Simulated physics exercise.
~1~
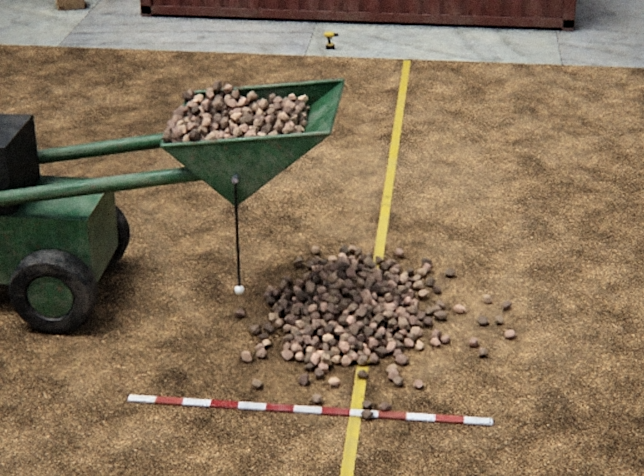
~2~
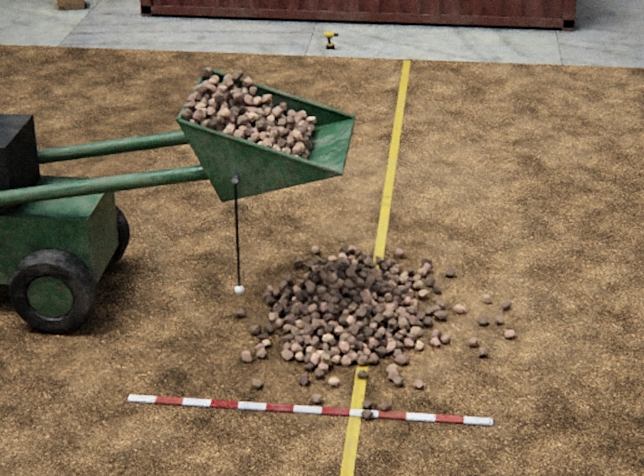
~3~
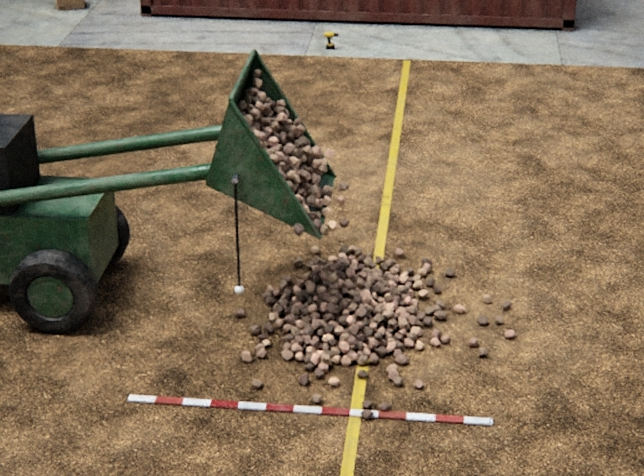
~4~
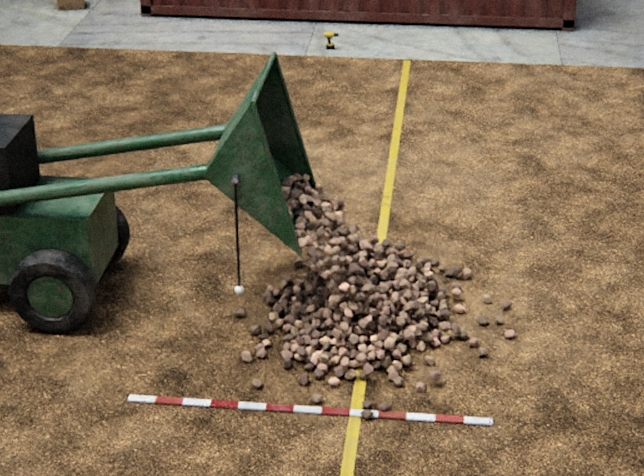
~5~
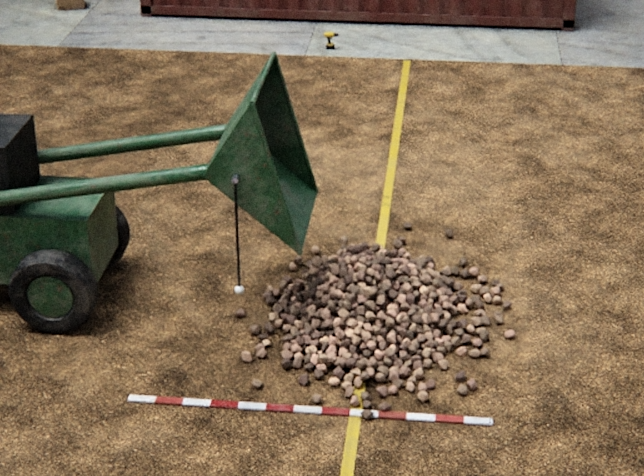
A green loader with dark wheels stands at the left on flat brown ground, seen from above and to one side, its raised bucket full of brownish stones. A loose pile of similar stones lies below, across a yellow line, with a red and white striped staff in front and a dark red container behind. The bucket tips forward to the right, and the stones slide toward its lower edge. They pour onto the pile, spreading it rightward over the line. Finally the bucket hangs steeply tilted and empty above a broader, fuller heap.
